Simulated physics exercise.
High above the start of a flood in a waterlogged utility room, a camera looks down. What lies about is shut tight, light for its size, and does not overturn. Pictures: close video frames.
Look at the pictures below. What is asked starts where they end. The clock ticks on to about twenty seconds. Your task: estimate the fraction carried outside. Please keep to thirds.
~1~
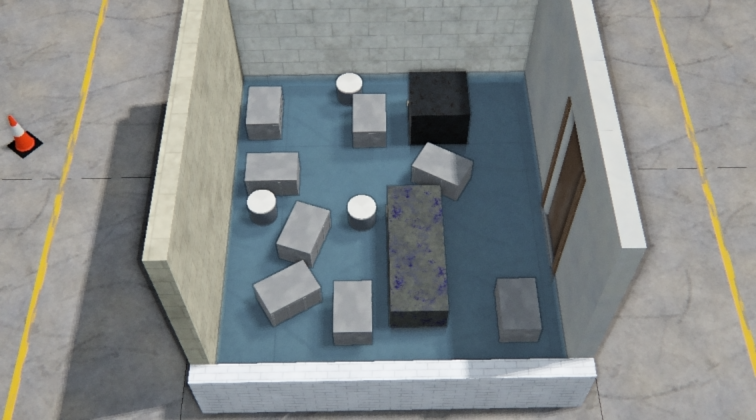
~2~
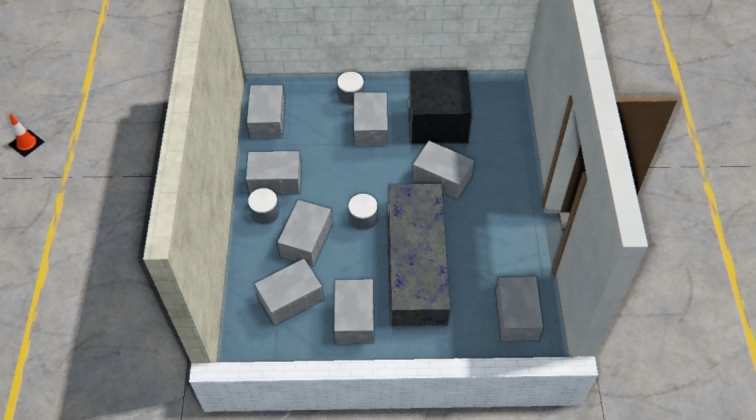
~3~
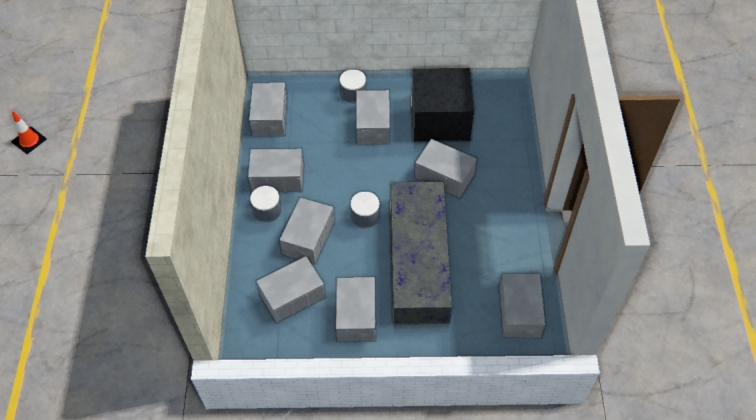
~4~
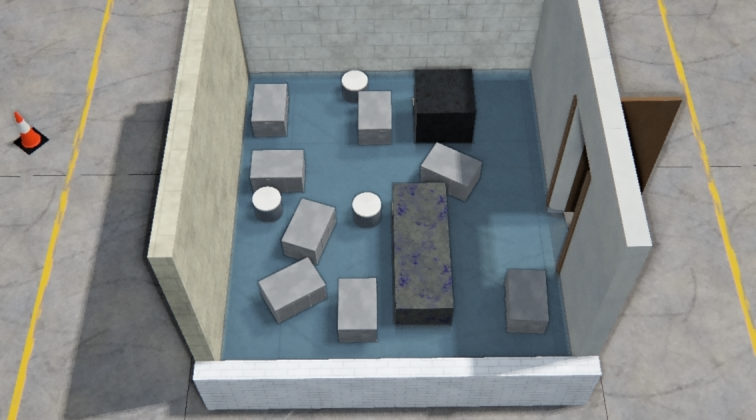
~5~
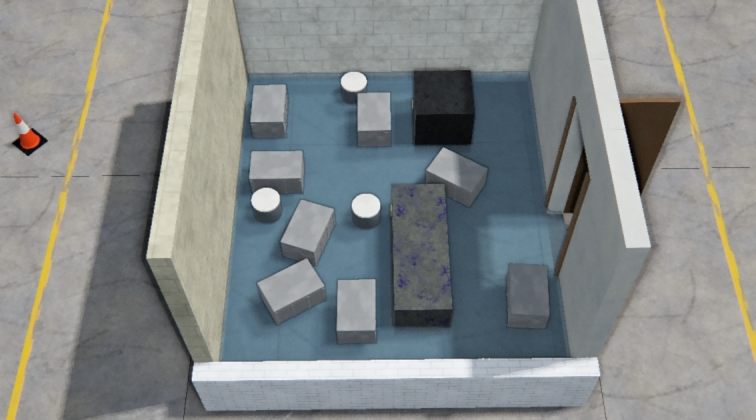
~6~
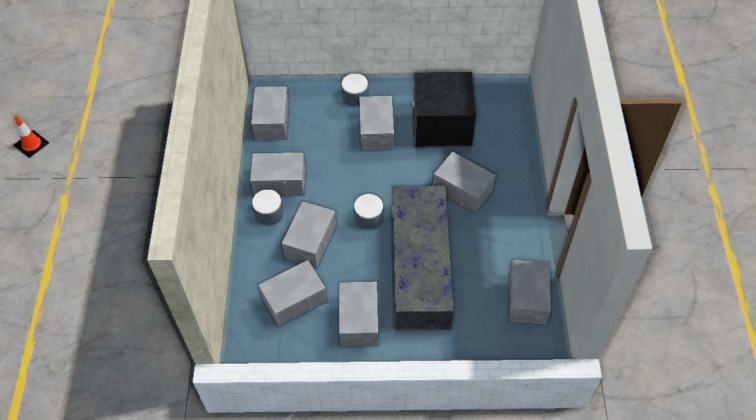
My guess is that a middling share is carried off, one to two thirds.
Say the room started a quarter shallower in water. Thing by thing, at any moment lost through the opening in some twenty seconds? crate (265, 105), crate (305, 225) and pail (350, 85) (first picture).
Held back, then held back, then held back.
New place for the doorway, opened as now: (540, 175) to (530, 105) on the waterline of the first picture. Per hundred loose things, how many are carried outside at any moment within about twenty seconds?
Roughly 40 in a hundred.
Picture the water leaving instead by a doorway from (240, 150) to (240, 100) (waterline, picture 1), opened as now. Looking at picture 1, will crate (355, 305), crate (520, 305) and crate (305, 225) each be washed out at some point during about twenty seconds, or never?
First trapped, second trapped, third lost.
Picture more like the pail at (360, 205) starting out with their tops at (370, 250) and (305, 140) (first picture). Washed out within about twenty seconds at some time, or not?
Following the list, the first is never leaving and the second is never leaving.
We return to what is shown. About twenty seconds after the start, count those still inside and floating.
I get 6.
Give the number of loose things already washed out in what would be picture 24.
Total: 2.
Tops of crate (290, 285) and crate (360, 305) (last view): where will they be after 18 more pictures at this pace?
First near (317, 302), second near (468, 334).
A moment on, 0 of 11 are out; 11 afloat.
Next, 2 of 11 are out; 9 afloat.
Later, 4 of 11 are out; 7 afloat.
In the end, 5 of 11 are out; 6 afloat.
